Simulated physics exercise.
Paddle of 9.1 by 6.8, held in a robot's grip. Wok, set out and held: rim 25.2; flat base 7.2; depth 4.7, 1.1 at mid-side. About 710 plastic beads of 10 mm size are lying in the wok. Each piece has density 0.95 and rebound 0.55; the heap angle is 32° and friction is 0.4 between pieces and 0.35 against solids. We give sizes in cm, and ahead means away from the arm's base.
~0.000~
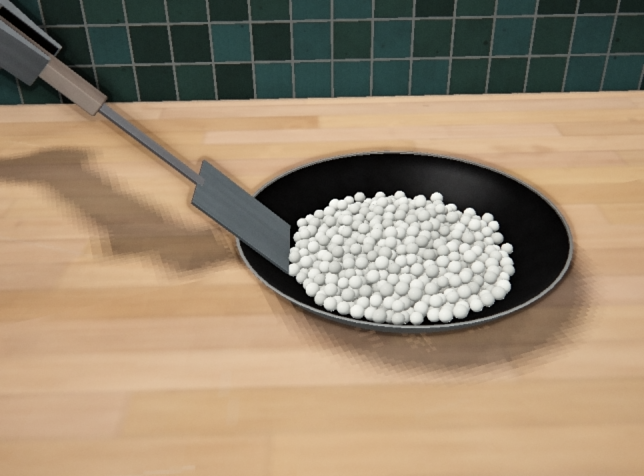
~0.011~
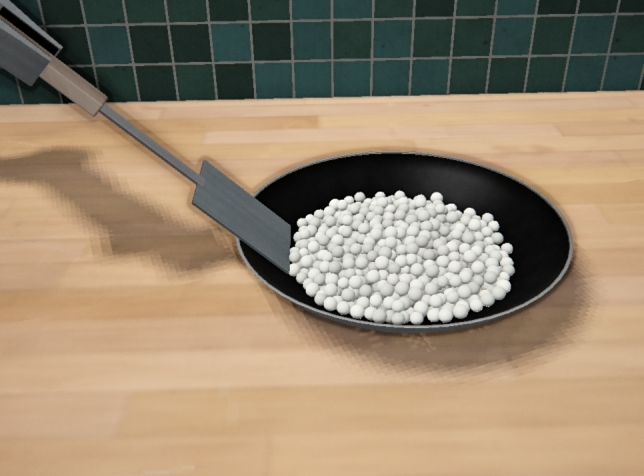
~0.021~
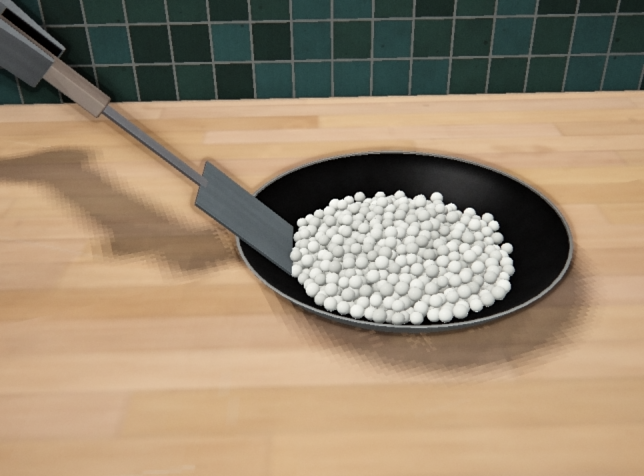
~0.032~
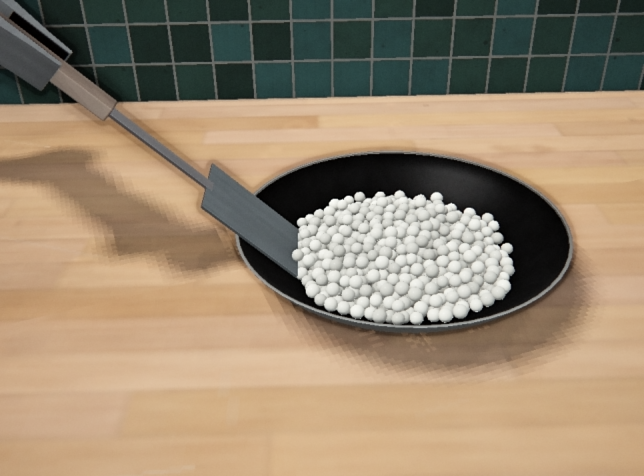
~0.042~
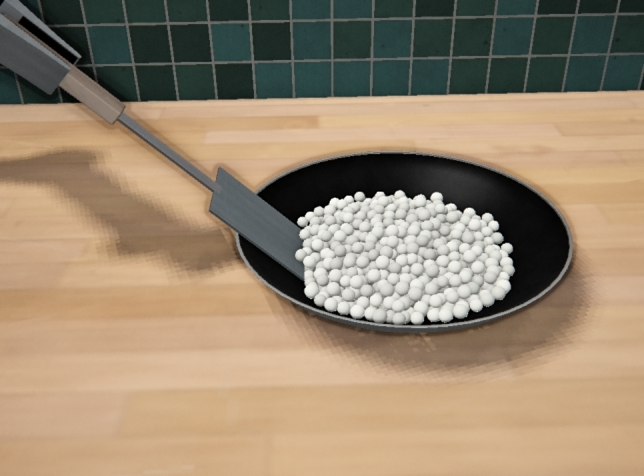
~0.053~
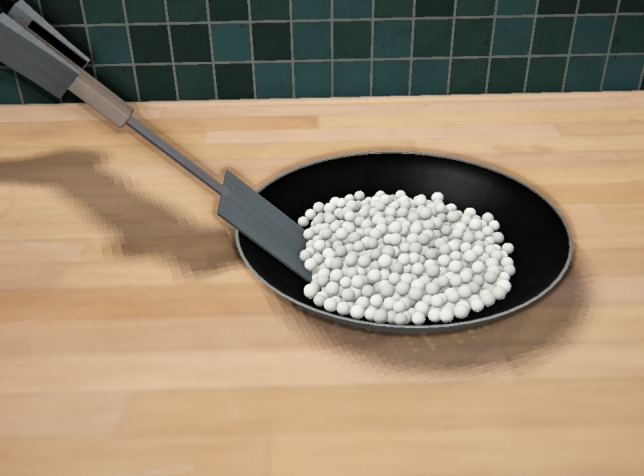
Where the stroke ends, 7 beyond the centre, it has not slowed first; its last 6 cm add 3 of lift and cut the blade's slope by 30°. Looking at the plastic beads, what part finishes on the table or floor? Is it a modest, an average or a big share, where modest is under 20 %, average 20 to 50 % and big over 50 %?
Modest.
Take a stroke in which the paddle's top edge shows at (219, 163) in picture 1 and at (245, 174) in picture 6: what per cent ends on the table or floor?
Some 5 percent ends up on the table or floor.
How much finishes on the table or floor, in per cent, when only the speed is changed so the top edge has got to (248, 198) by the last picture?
Estimate: Close to 25 %.
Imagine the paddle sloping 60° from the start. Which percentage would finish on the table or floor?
In that case, around 5 percent would end up on the table or floor.
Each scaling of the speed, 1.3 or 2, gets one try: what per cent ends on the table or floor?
Around 5 per cent and around 20 per cent.
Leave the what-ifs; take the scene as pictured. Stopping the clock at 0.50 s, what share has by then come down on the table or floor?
My estimate is roughly 5 %.
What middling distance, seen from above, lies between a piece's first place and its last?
Level distance of around 4 cm.
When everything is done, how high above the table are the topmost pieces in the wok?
6.5 cm.
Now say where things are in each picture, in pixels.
In the first frame, paddle top edge at (198, 180), sloping 44°; upper third of the load around (394, 240), from x 295 to 510, top at y 195; 706 in the wok.
In the second frame, paddle top edge at (198, 180), sloping 44°; upper third of the load around (394, 240), from x 295 to 510, top at y 195.
In the third frame, paddle top edge at (201, 181), sloping 44°; upper third of the load around (393, 239), from x 295 to 510, top at y 195.
In the fourth frame, paddle top edge at (207, 184), sloping 44°; upper third of the load around (393, 239), from x 300 to 510, top at y 195.
In the fifth frame, paddle top edge at (214, 188), sloping 44°; upper third of the load around (392, 240), from x 300 to 510, top at y 195.
In the sixth frame, paddle top edge at (222, 191), sloping 44°; upper third of the load around (394, 238), from x 305 to 510, top at y 195; 706 in the wok.
By 0.15 s, sloping 44°, highest piece 5 above the table; 706 in the wok.
By 0.25 s, sloping 32°, highest piece 6 above the table; 706 in the wok.
By 0.50 s, sloping 14°, highest piece 7 above the table; 685 in the wok, 18 on the table or floor, 3 on the blade or in flight.
By 1.55 s, sloping 14°, highest piece 6 above the table; 684 in the wok, 22 on the table or floor.
Final count, 684 in the wok, 22 on the table or floor. That is 3 % on the table or floor.
